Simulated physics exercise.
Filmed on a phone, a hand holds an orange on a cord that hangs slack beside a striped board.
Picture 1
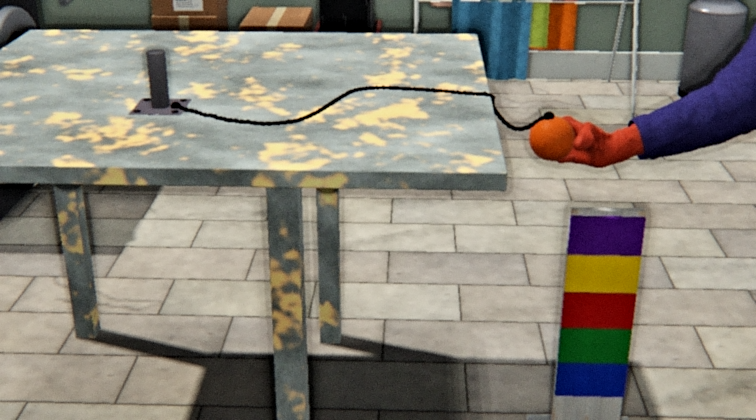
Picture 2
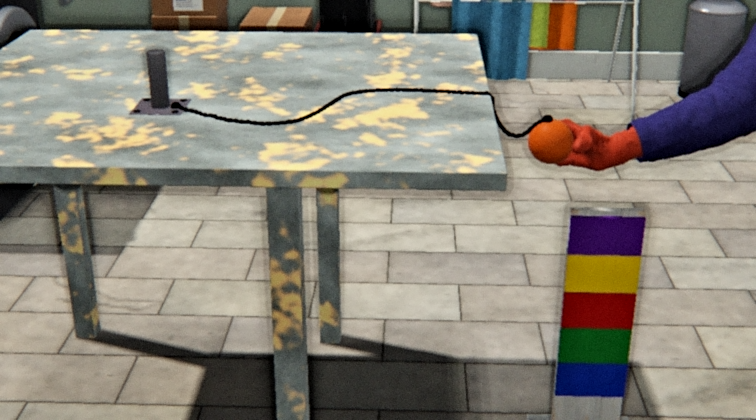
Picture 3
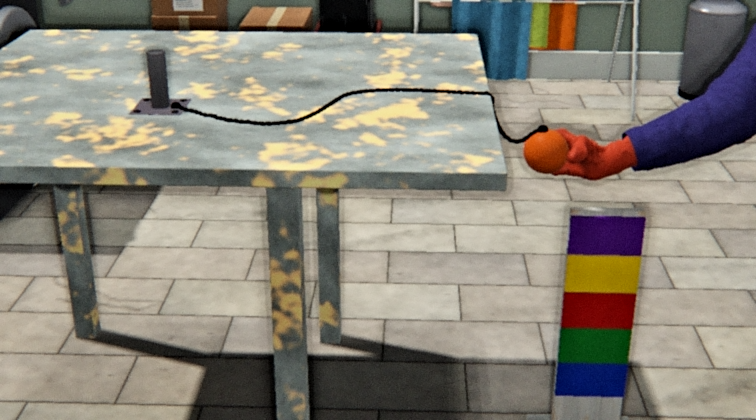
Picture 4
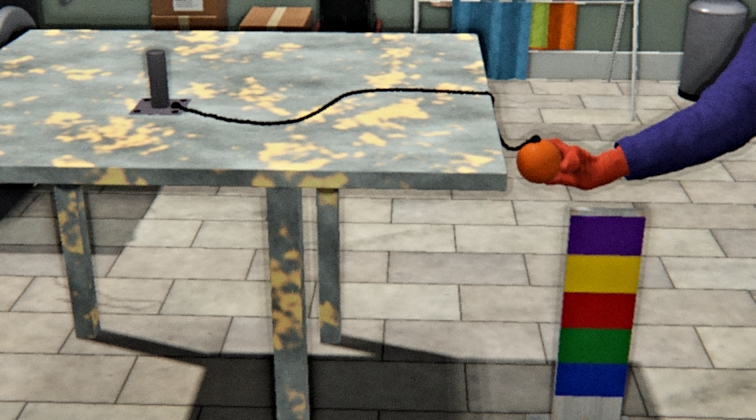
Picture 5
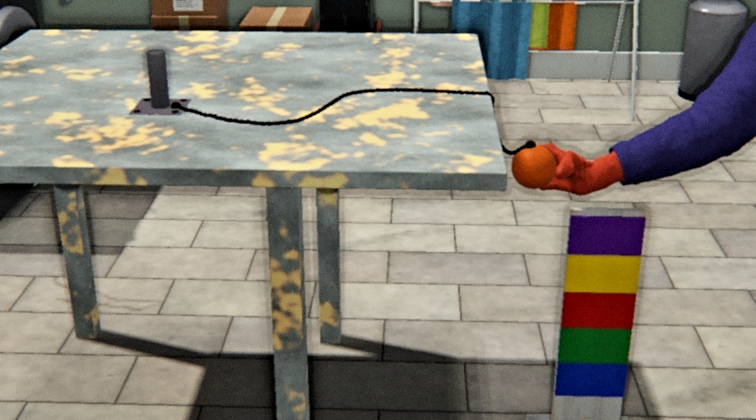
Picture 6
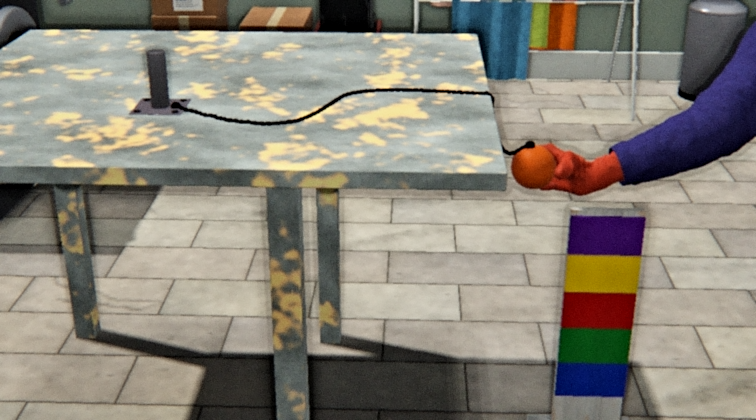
In a tiled room, a hand holding an orange on a slack cord moving slightly down and left toward a table edge.
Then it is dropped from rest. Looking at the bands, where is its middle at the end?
Its middle is at the yellow band.
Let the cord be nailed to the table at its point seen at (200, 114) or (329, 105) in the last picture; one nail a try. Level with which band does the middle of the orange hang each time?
Results, in sequence: Yellow / purple.
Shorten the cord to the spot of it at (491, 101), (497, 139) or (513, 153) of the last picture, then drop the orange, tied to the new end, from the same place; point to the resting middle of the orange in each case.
Try by try: (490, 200), (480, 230) and (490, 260).
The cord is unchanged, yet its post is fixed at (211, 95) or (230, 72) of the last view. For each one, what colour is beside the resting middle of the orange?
Going case by case, it's red and then red.
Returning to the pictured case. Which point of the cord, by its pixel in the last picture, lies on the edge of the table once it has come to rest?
Approximately at (417, 91) in the final frame.
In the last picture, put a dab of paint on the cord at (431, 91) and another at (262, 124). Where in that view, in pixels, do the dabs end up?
In that view they reach (494, 124) and (287, 106).
Soon after, orange near (490, 255); level with purple.
Then, orange near (495, 281); level with yellow.
At rest, orange near (488, 283); level with yellow. Its middle rests at the yellow band.
